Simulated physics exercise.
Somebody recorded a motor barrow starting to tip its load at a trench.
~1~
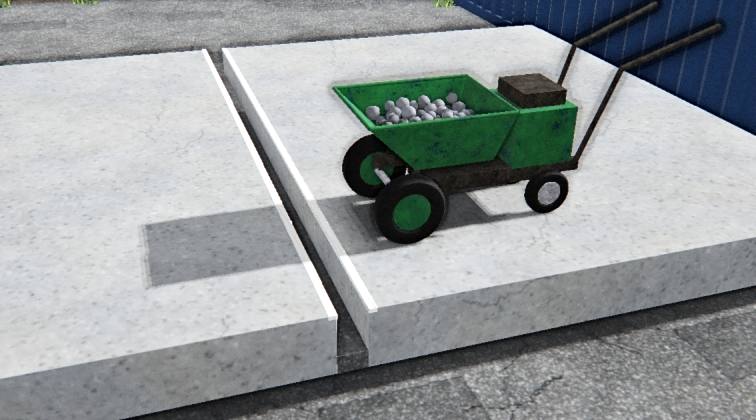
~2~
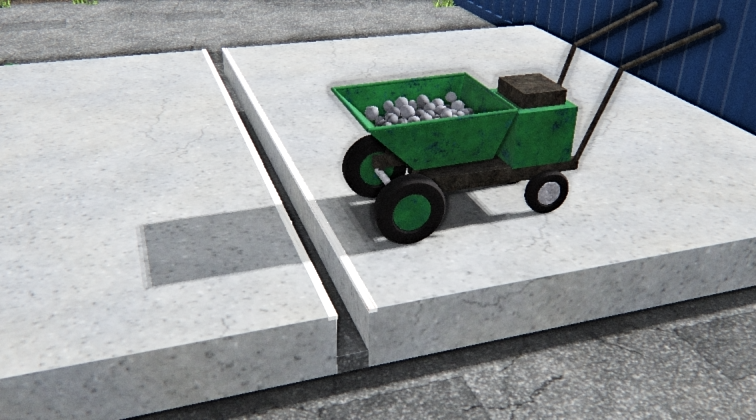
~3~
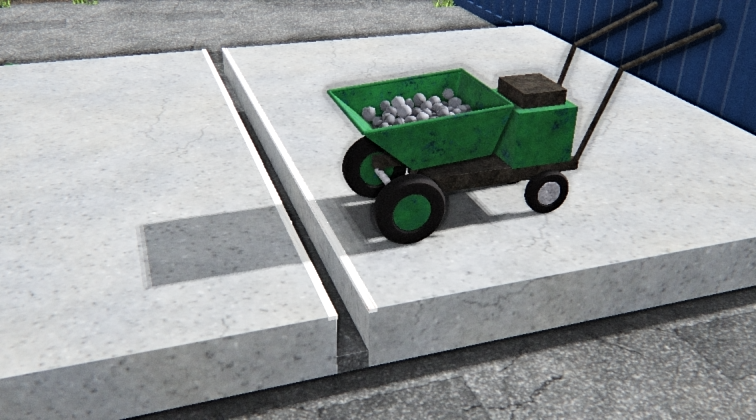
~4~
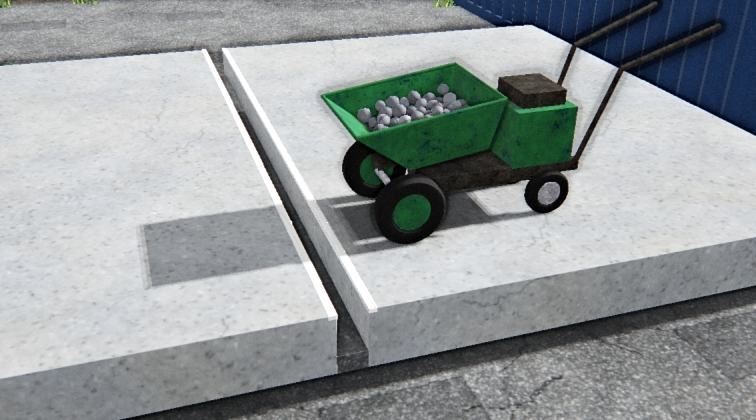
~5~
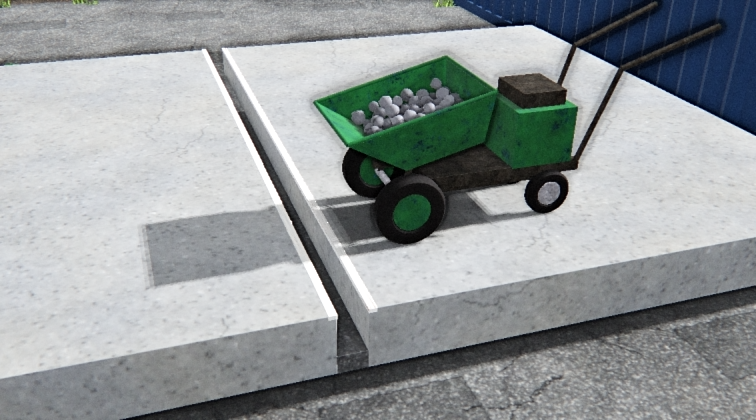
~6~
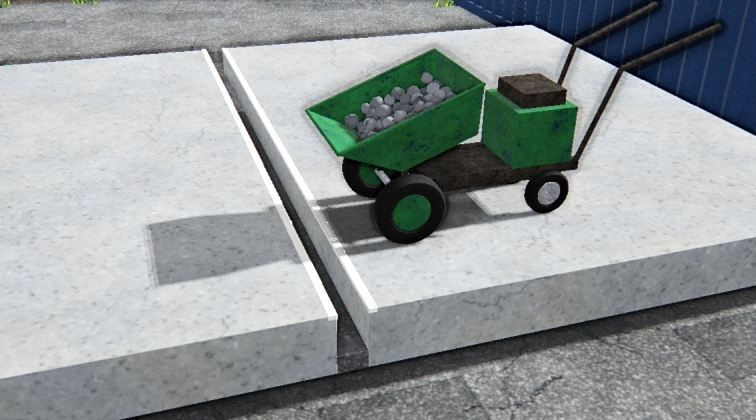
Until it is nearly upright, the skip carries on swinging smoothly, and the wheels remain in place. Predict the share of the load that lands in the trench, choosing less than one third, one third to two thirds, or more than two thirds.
I expect the trench to receive below one third of the load.
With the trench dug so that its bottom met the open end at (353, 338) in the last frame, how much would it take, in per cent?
I'd put it at about 0 in a hundred.
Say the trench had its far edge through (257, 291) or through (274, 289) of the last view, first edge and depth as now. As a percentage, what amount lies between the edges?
You'd get 100 % in the first case and 100 % in the second.
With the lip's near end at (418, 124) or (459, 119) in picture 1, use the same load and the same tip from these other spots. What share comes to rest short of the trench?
Roughly 10 percent first, then roughly 40 percent.
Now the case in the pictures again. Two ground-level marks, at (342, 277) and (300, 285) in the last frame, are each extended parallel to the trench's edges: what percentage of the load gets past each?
Estimate, first then second: 60 %, 60 %.
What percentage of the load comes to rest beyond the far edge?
60 %.
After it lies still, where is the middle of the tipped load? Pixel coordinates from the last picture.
The centre settles at about (248, 230).
Shortly afterwards, skip tipped steeply; the whole lot in the skip.
Next, skip tipped right over; near two thirds in the skip; near a third beyond it.
Some moments later, skip tipped right over; near a third in the skip; only a few in or heaped over the trench; near two thirds beyond it.
In the end, skip tipped right over; near a third in the skip; only a few in or heaped over the trench; near two thirds beyond it.
